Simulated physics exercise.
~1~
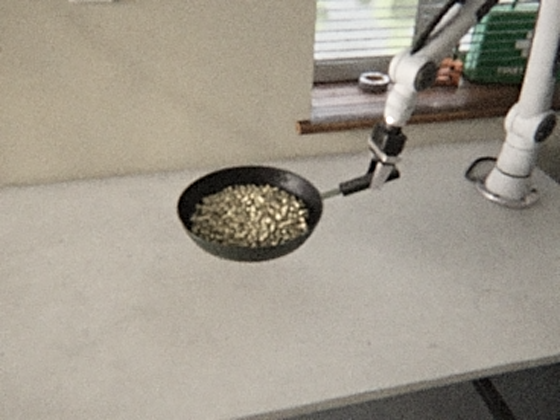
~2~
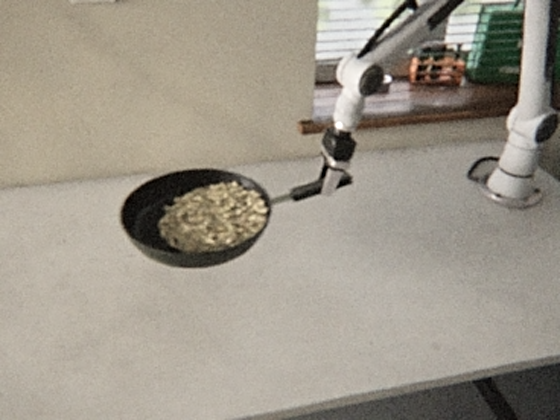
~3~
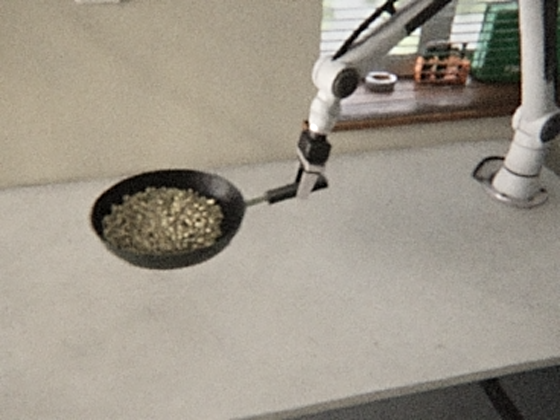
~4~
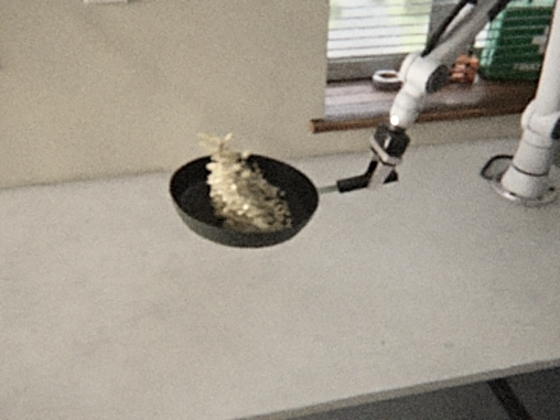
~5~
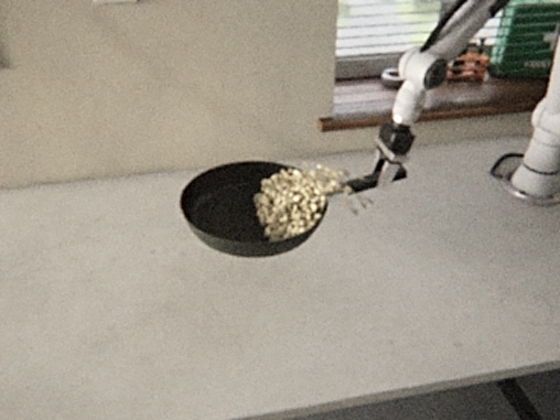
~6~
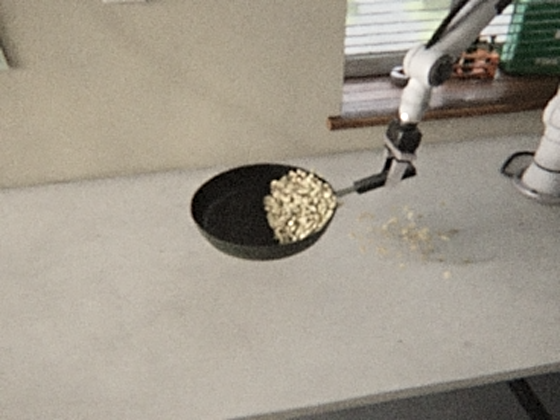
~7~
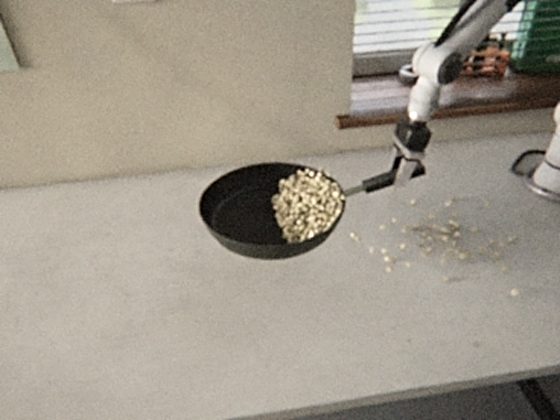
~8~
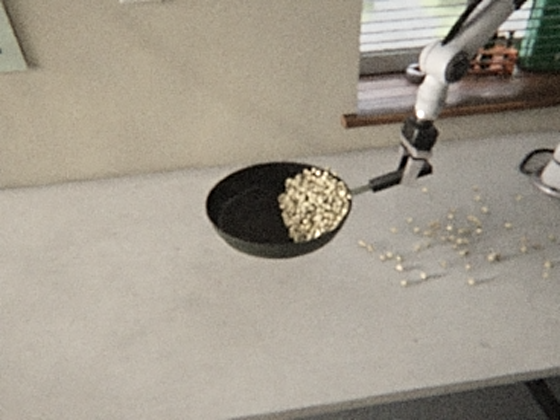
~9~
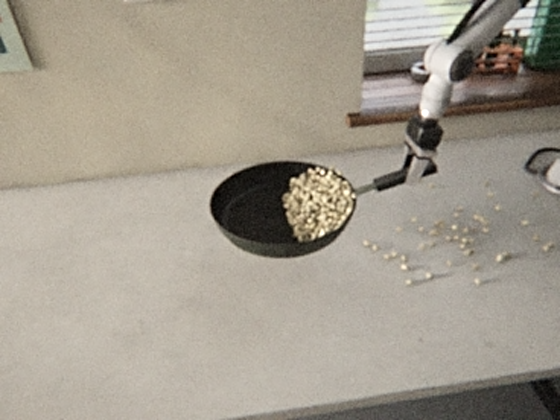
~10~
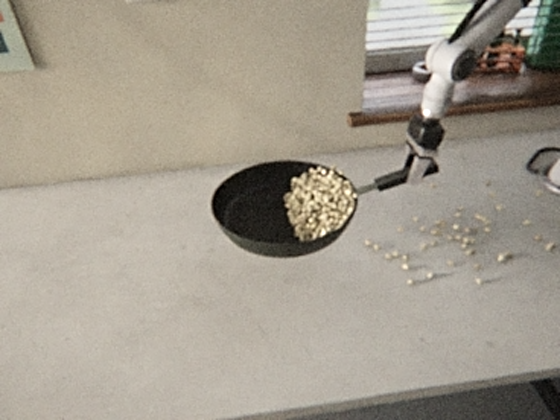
A pale grey tabletop stands against a beige wall beneath a window with blinds, seen from the front and slightly above. A white robot arm at the right holds a black frying pan of cream-coloured dried beans by its handle, above the table. The arm carries the pan left, then swings it back right, tilting it so the beans surge up and slide toward the handle. Some spill over the rim and scatter across the table at the right. The pan levels and stops, most beans heaped on its right side, the spilled ones lying still.
